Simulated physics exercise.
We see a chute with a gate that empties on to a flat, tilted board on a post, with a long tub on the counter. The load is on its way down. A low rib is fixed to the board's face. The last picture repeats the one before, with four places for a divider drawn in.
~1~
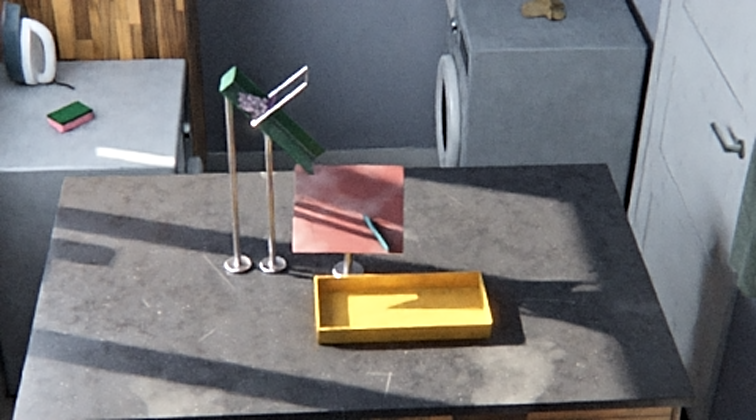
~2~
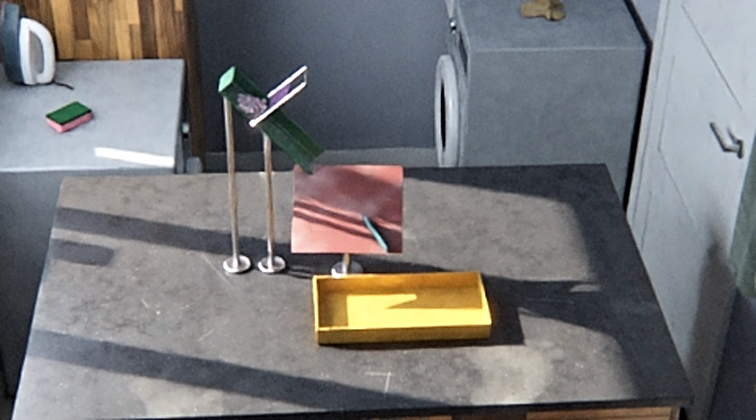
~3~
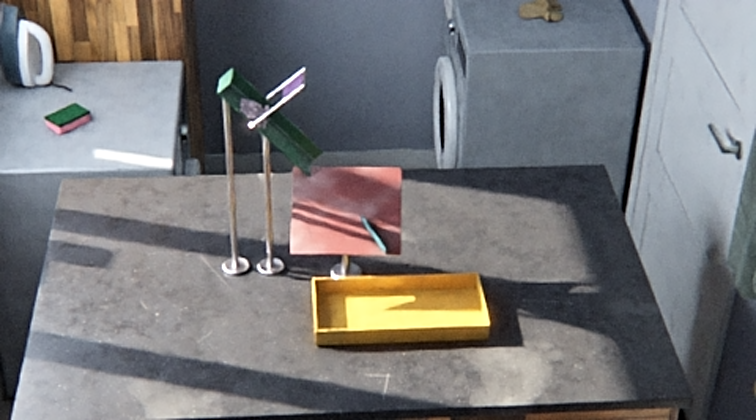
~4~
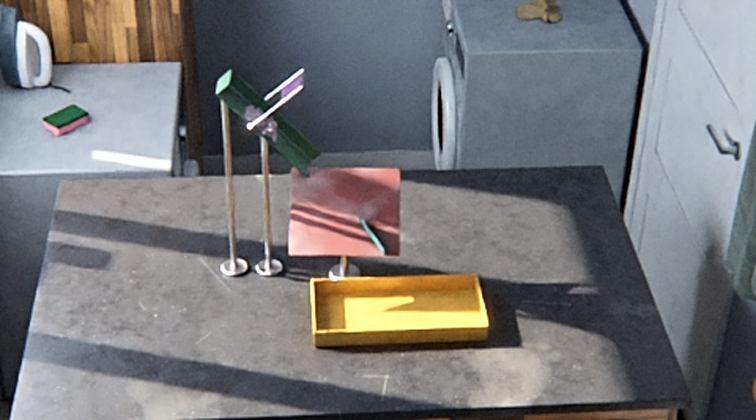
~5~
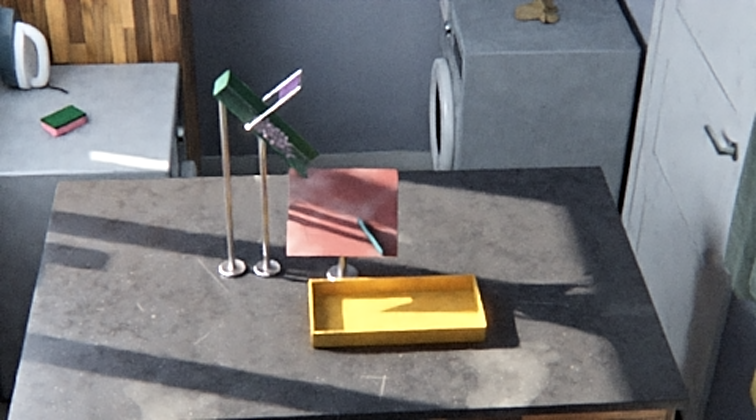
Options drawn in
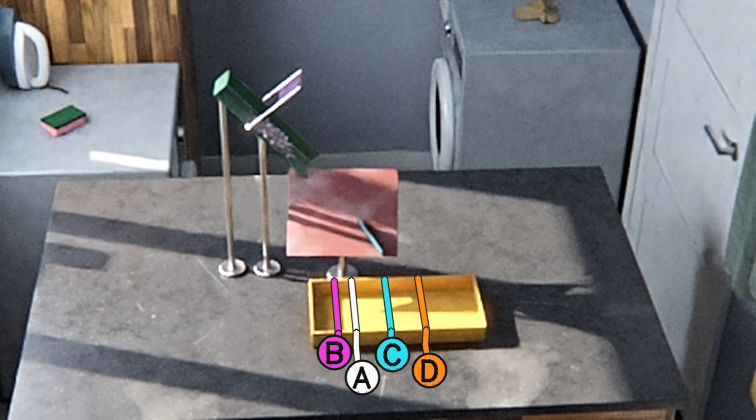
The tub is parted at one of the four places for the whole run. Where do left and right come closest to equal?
Line C does it best.
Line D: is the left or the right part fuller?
Left.
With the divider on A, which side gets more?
Right.
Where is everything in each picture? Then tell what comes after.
The first frame shows load behind the gate at (255, 103), sugar pearls; lip of the chute at (313, 168), sloping steeply.
The second frame shows middle of the board at (348, 209), tilted fairly steeply; middle of its low edge at (347, 253); of its high edge at (348, 165).
The third frame shows front corners of the tub at (316, 331) and (489, 324), empty; front of the load at (264, 126).
The fourth frame shows middle of the load at (263, 120); its front at (275, 135), about a third of the way to the lip; rib from (360, 217) to (384, 251).
The fifth frame shows middle of the load at (273, 133); its front at (293, 156), about two thirds of the way to the lip.
On the marked copy, line A crosses the front rim at (356, 331); line B crosses the front rim at (338, 332); line C crosses the front rim at (391, 330); line D crosses the front rim at (426, 328).
For line A, of what is caught, a small part on the left of the divider, most on the right.
For line B, of what is caught, a small part on the left of the divider, nearly all on the right.
For line C, of what is caught, about half on the left of the divider, about half on the right.
For line D, of what is caught, most on the left of the divider, a small part on the right.
